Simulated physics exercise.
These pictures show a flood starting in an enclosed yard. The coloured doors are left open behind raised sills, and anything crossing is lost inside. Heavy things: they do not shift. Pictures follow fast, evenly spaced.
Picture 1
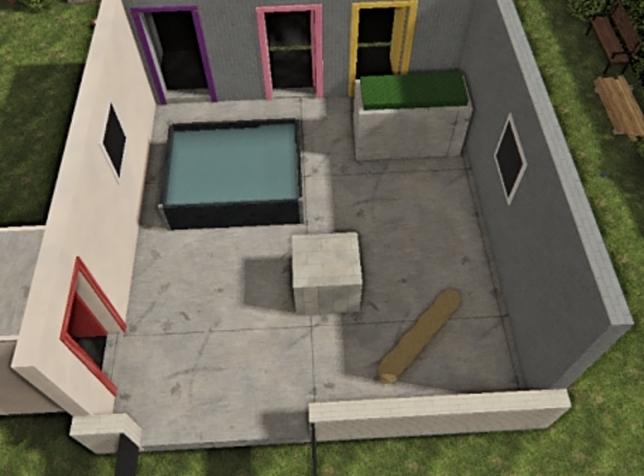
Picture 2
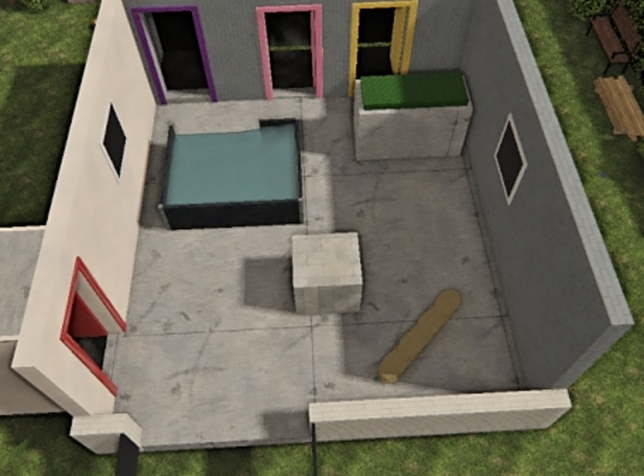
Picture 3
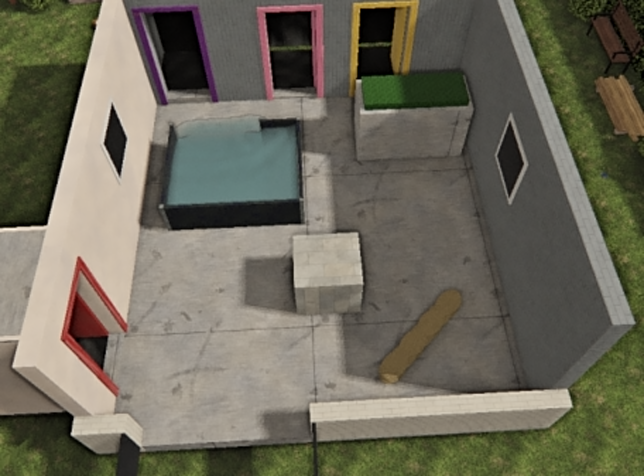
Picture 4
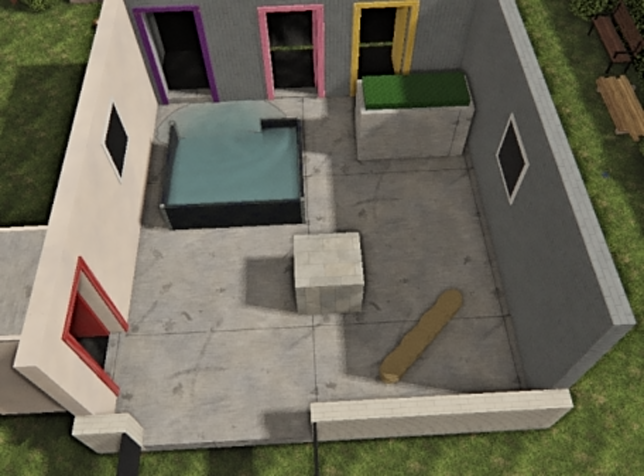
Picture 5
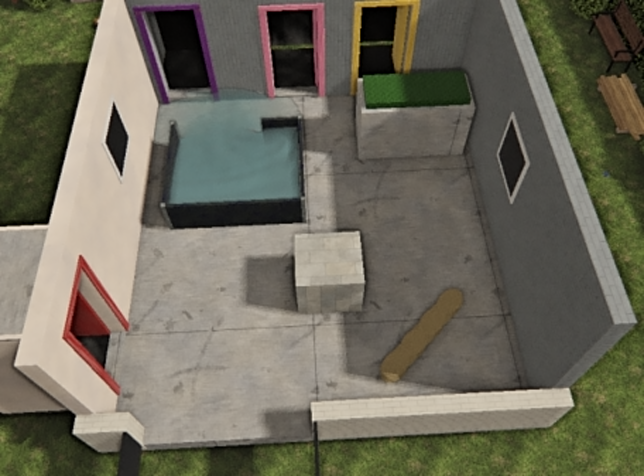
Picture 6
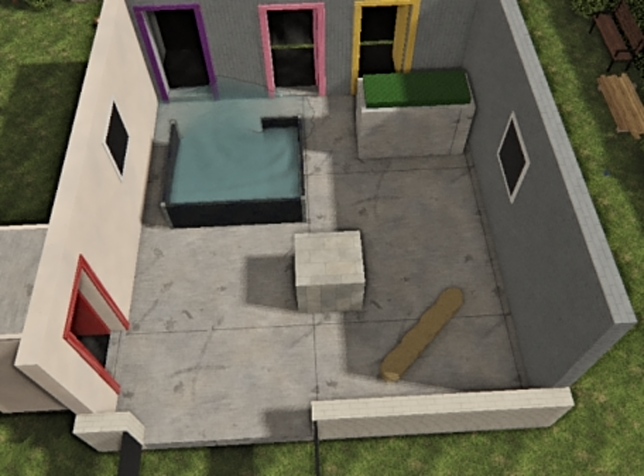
In a walled yard, the tank's far side opens and water spreads out toward the back wall.
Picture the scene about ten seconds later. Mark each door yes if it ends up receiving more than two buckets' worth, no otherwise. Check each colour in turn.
Red door - no, purple door - yes, pink door - yes, yellow door - yes.
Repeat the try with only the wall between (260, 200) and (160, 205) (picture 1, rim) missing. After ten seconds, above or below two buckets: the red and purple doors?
Lab note: Red door above the mark, purple door below the mark.
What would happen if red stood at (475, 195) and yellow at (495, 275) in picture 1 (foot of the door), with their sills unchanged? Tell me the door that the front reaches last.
The one in yellow, as it turns out.
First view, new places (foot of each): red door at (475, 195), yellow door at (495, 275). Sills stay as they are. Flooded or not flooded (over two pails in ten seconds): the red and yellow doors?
Red: Falls short. Yellow: Falls short.
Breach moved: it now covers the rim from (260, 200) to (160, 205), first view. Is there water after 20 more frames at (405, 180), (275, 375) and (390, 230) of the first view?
Point by point: Untouched, swamped and untouched.
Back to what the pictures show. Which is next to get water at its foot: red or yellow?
My answer is the one in yellow.
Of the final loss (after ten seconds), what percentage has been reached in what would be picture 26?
Share gone: About 45 %.
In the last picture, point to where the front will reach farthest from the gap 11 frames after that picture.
Roughly (433, 90).
A moment on, water covers 15 % of the floor; the red door not reached, the purple door over two buckets in, the pink door under two buckets in, the yellow door not reached.
Next, water covers 25 % of the floor; the red door not reached, the purple door far over two buckets in, the pink door over two buckets in, the yellow door wet at the sill, nothing in.
Then, water covers 40 % of the floor; the red door wet at the sill, nothing in, the purple door far over two buckets in, the pink door over two buckets in, the yellow door wet at the sill, nothing in.
Later, water covers 60 % of the floor; the red door wet at the sill, nothing in, the purple door far over two buckets in, the pink door over two buckets in, the yellow door over two buckets in.
In the end, water covers 80 % of the floor; the red door wet at the sill, nothing in, the purple door far over two buckets in, the pink door far over two buckets in, the yellow door far over two buckets in.
